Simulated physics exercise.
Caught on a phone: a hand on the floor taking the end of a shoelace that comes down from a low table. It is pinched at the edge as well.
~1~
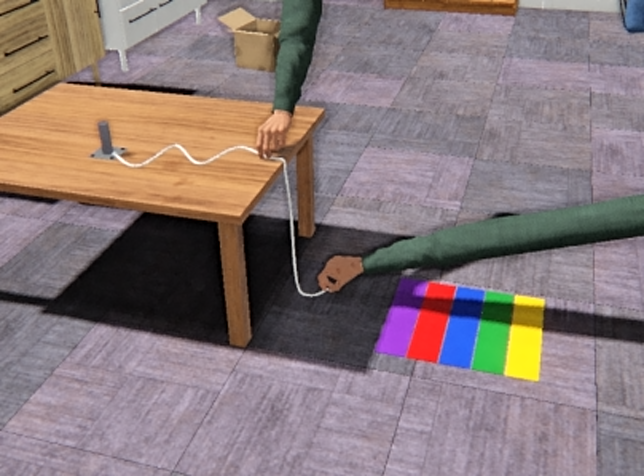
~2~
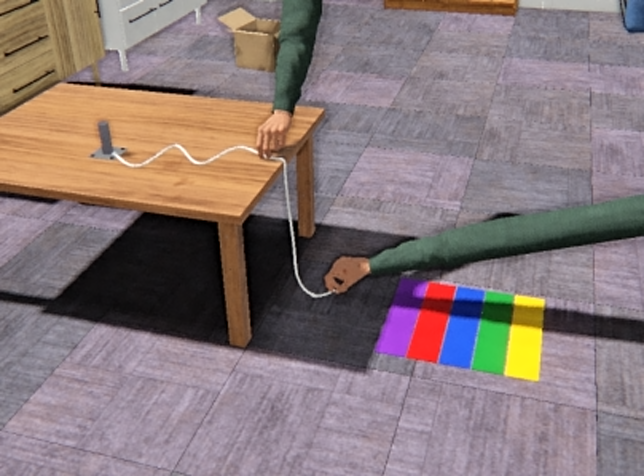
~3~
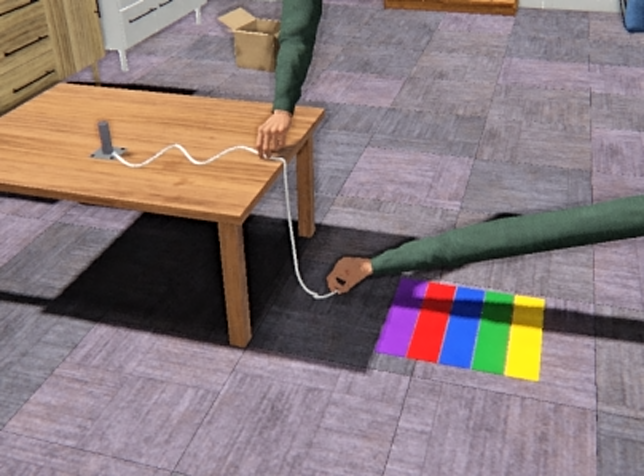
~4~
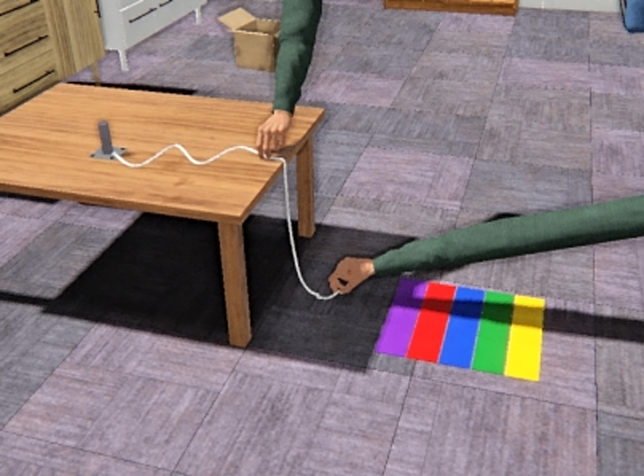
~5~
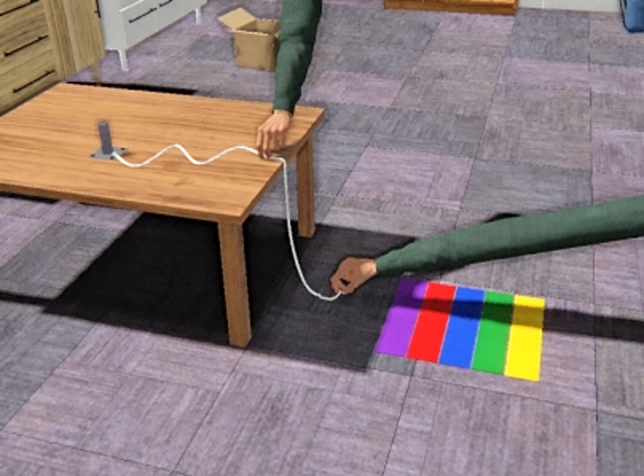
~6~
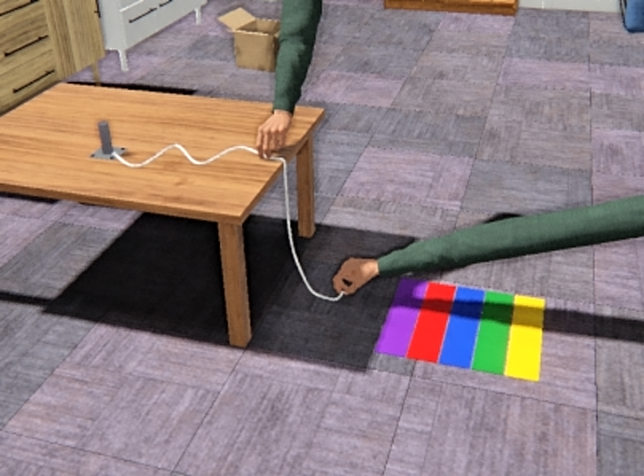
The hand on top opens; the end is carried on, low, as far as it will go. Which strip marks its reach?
Over yellow.
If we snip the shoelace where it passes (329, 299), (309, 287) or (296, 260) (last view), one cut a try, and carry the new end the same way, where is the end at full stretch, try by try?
About (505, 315), (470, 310) and (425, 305).
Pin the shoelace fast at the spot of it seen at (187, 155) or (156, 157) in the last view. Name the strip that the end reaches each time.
One after the other, blue; green.
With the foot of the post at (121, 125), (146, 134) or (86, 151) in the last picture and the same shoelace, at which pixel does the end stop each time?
Near (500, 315), (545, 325) and (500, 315).
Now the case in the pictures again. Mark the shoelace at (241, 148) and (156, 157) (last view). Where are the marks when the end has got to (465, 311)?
They go to (291, 199) and to (182, 155).
A little later, end near (465, 311); over blue.
Next, end near (507, 318); over green.
When it is tight, end near (530, 321); over yellow. The end stops over the yellow strip.
